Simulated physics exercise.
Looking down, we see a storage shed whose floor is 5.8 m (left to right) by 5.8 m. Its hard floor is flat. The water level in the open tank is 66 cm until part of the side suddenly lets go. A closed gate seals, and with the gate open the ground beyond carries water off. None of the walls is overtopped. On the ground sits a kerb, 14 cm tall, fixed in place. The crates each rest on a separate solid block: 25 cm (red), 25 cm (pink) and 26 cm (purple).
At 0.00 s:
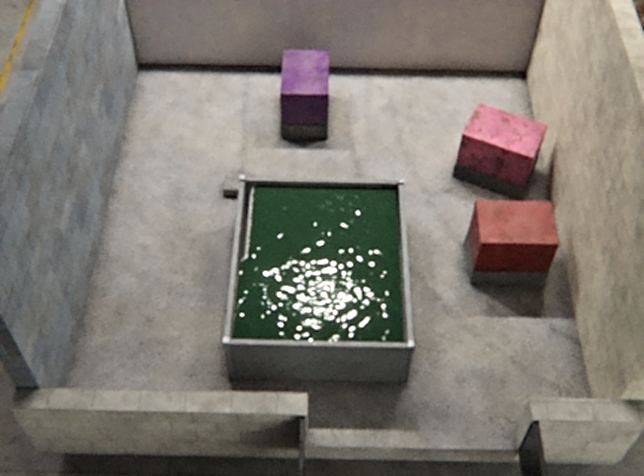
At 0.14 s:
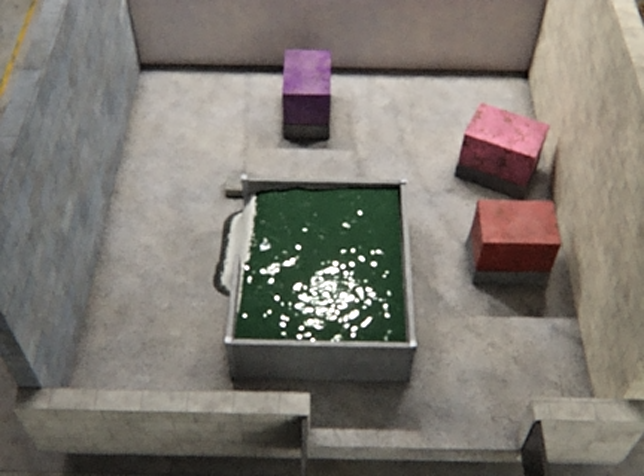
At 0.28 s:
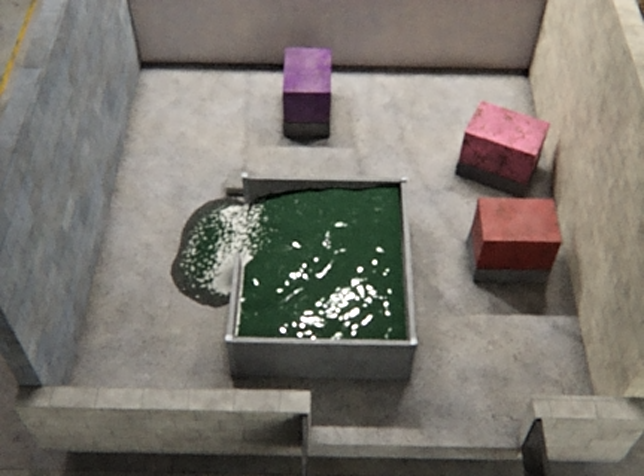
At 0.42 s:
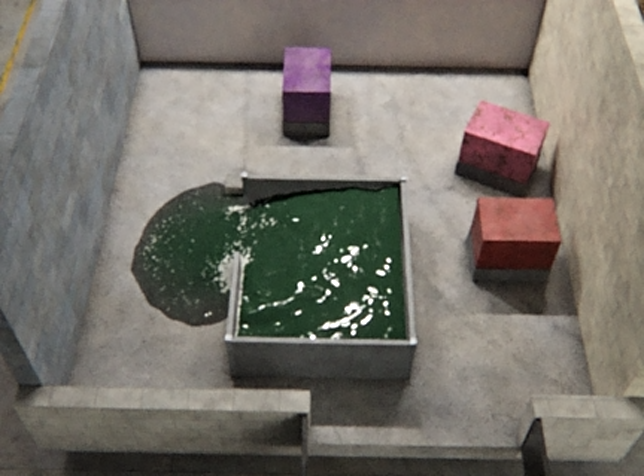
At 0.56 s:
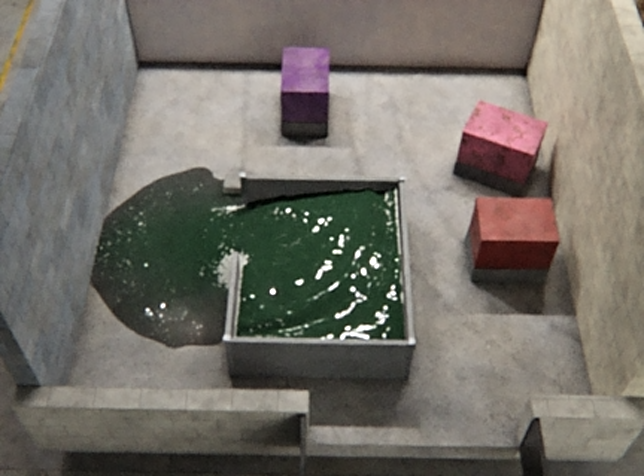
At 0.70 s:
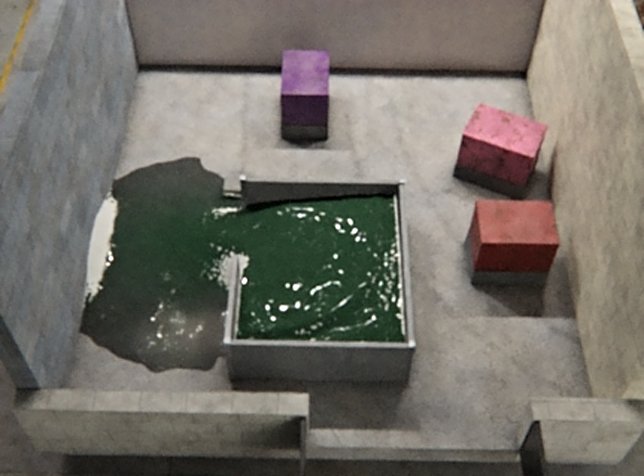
Green water pours from the open tank's left side and spreads across the grey floor.
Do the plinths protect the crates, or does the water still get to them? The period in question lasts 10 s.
I would say the red crate is protected, the pink crate is protected, the purple crate is protected.
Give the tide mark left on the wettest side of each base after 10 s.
Red 11, pink 17, purple 15, all in cm.
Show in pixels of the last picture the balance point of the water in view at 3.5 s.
Roughly (238, 246) in the last picture.
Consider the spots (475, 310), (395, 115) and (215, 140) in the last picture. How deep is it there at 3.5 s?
Roughly 0, 1, 3 cm.
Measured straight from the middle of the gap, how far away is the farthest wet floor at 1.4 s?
About 3.4 m.
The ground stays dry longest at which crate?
Crate reached last: Red.
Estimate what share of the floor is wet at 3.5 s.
I'd guess around 55 %.
After 1.4 s water covers 20 % of the floor and is deepest (42 cm) near (115, 245); red plinth not reached, pink plinth not reached, purple plinth not reached.
After 2.2 s water covers 30 % of the floor and is deepest (39 cm) near (139, 71); red plinth not reached, pink plinth not reached, purple plinth not reached.
After 3.5 s water covers 55 % of the floor and is deepest (27 cm) near (137, 79); red plinth not reached, pink plinth not reached, purple plinth reached.
After 6.0 s water covers 80 % of the floor and is deepest (20 cm) near (135, 87); red plinth reached, pink plinth reached, purple plinth reached.
After 10.0 s water covers 100 % of the floor and is deepest (14 cm) near (506, 157); highest at the red plinth 11 cm, highest at the pink plinth 17 cm, highest at the purple plinth 15 cm.
